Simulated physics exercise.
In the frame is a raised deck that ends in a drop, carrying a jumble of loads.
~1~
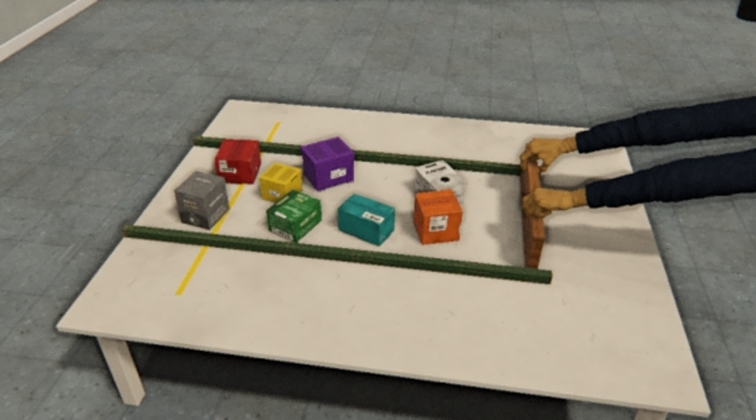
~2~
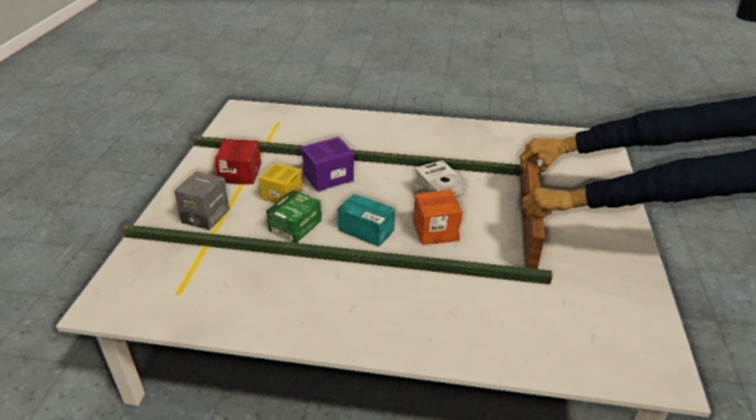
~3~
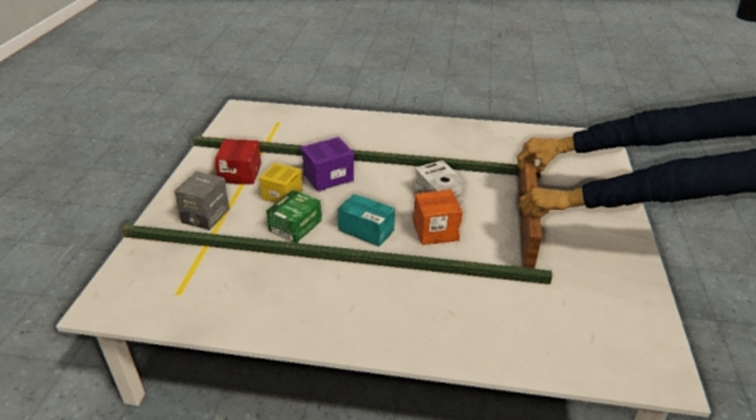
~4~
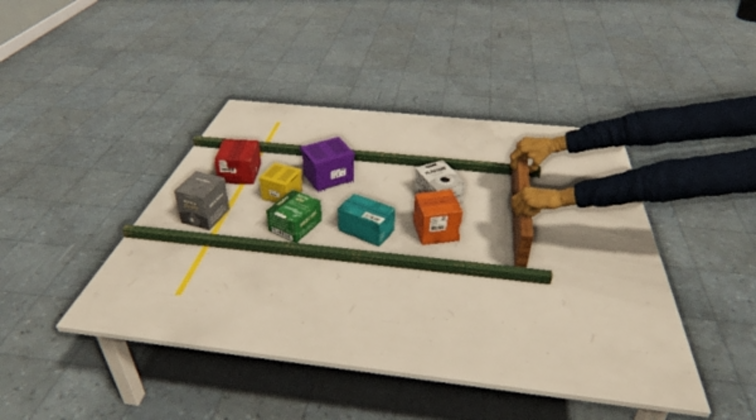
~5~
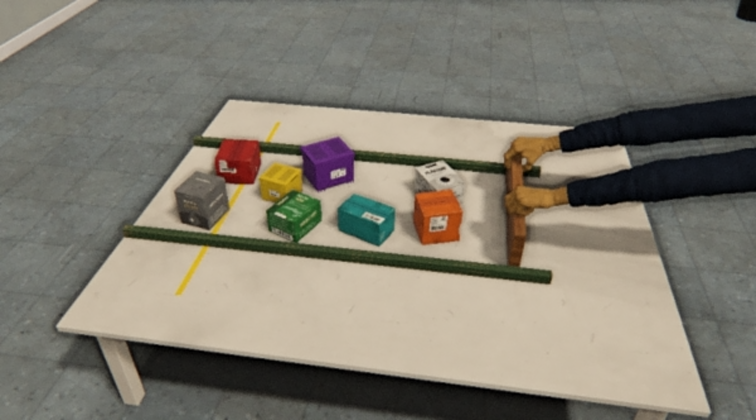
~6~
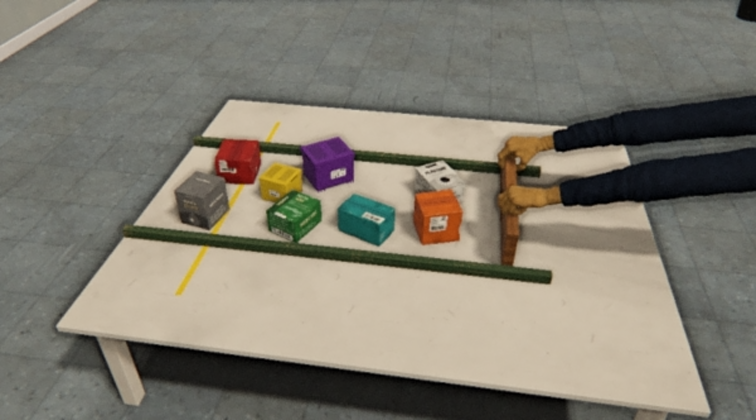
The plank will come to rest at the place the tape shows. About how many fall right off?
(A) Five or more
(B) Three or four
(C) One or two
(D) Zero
B, three or four.
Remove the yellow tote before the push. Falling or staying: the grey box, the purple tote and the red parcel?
The grey box is gone. The purple tote is still there. The red parcel is gone.
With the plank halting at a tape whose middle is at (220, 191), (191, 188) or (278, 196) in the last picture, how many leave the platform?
Going through each try, you'd get 3, 6 and 1.
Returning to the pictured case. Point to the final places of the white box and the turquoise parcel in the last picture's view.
The first near (234, 161), the second near (161, 204).
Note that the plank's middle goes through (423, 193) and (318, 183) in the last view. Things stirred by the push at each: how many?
That gives 3 for the first and 7 for the second.
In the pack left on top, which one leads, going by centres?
The turquoise parcel is foremost.
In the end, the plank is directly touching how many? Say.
The count in contact is 2.
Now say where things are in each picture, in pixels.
In the first picture, grey box (203, 200); red parcel (239, 161); yellow tote (281, 185); plank (531, 203); tape (238, 192).
In the second picture, red parcel (239, 162); turquoise parcel (366, 220).
In the third picture, yellow tote (281, 185); orange parcel (437, 217).
In the fourth picture, grey box (203, 201); green box (295, 216).
In the fifth picture, red parcel (239, 162); white box (439, 186).
In the sixth picture, grey box (203, 201); red parcel (239, 162); yellow tote (281, 185); plank (508, 201); tape (238, 192).
Soon after, none off yet; grey box at rest near (203, 201); red parcel at rest near (239, 162); yellow tote at rest near (281, 185).
At rest, the number that fall off is three or four; fallen, green box, red parcel and grey box.
